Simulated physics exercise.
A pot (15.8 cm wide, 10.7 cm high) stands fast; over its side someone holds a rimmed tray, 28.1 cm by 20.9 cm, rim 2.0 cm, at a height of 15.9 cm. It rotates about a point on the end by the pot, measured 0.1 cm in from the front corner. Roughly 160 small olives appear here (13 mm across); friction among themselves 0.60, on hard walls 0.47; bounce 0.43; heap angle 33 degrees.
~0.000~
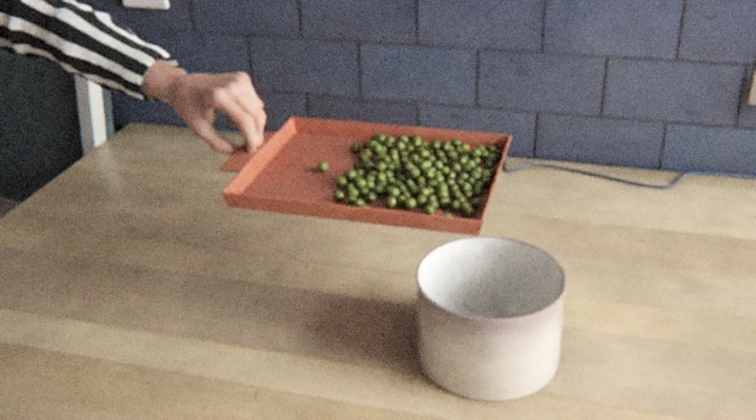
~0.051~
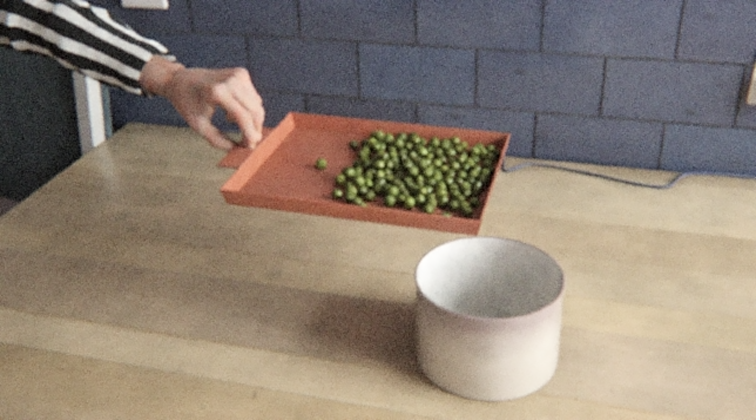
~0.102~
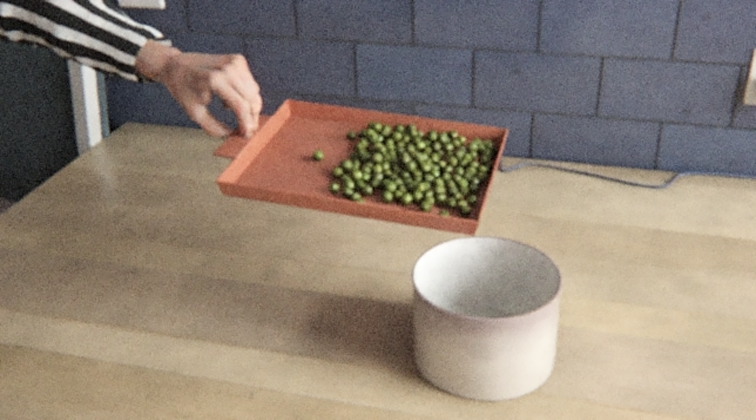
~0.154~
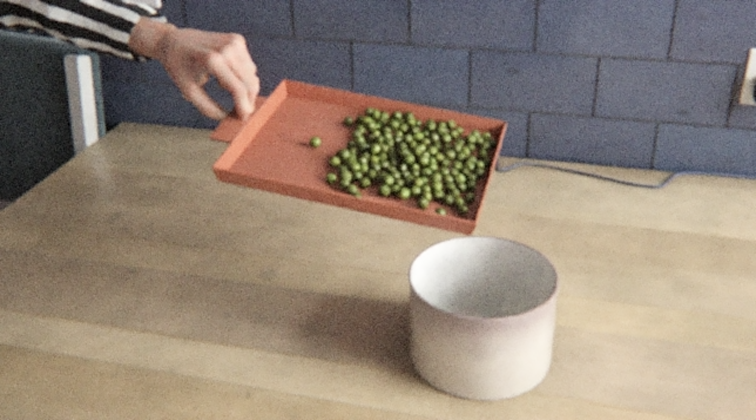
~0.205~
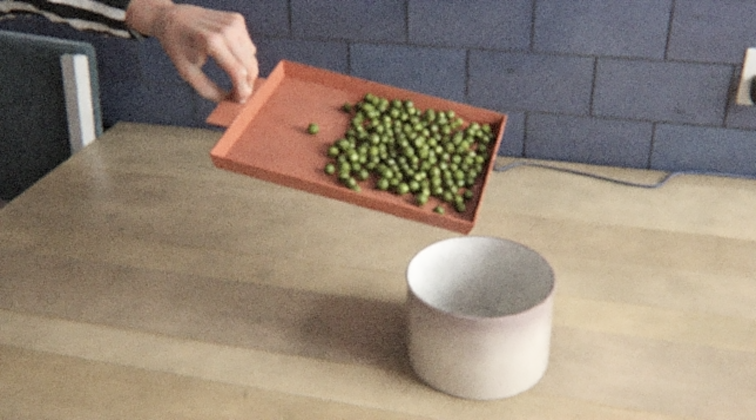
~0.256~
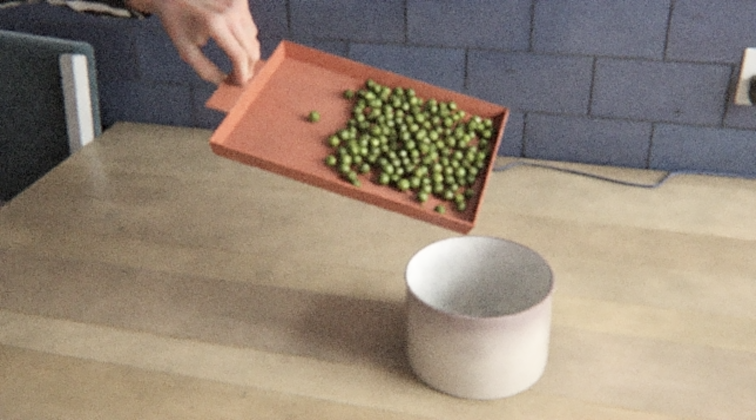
To begin with, a hand in a striped sleeve holds a reddish-orange tray of small green olives nearly level above a wooden table, beside a pale round pot. The hand then raises the tray's left end, slanting it down toward the right, while the olives stay bunched mostly where they were.
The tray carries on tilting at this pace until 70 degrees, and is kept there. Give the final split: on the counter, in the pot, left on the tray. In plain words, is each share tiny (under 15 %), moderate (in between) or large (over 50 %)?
Result: Counter: Most likely a tiny share ends up there. Pot: Most likely a tiny share ends up there. Tray: Most likely the lion's share ends up there.
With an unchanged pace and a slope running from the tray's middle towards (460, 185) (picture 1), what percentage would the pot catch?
My guess is roughly 0 percent.
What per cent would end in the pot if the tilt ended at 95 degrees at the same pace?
Roughly 65 %.
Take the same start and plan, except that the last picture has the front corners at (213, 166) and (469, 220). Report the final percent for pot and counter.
You'd end with pot at 5 and counter at 5.
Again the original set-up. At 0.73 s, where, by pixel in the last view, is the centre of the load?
Expected load position: Near (464, 132).
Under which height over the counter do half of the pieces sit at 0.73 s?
The halfway line is at about 26 cm.
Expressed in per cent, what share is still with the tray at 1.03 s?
I'd put it at roughly 90 per cent.
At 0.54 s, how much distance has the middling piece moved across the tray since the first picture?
4 cm.
After 0.54 s, tilt 44 degrees; the tray holds 100 %, the pot 0 %.
After 0.73 s, tilt 61 degrees; the tray holds 100 %, the pot 0 %.
After 1.03 s, tilt 70 degrees; the tray holds 90 %, the pot 5 %.
At rest (1.7 s), counter 5 %, pot 5 %, tray 90 %.
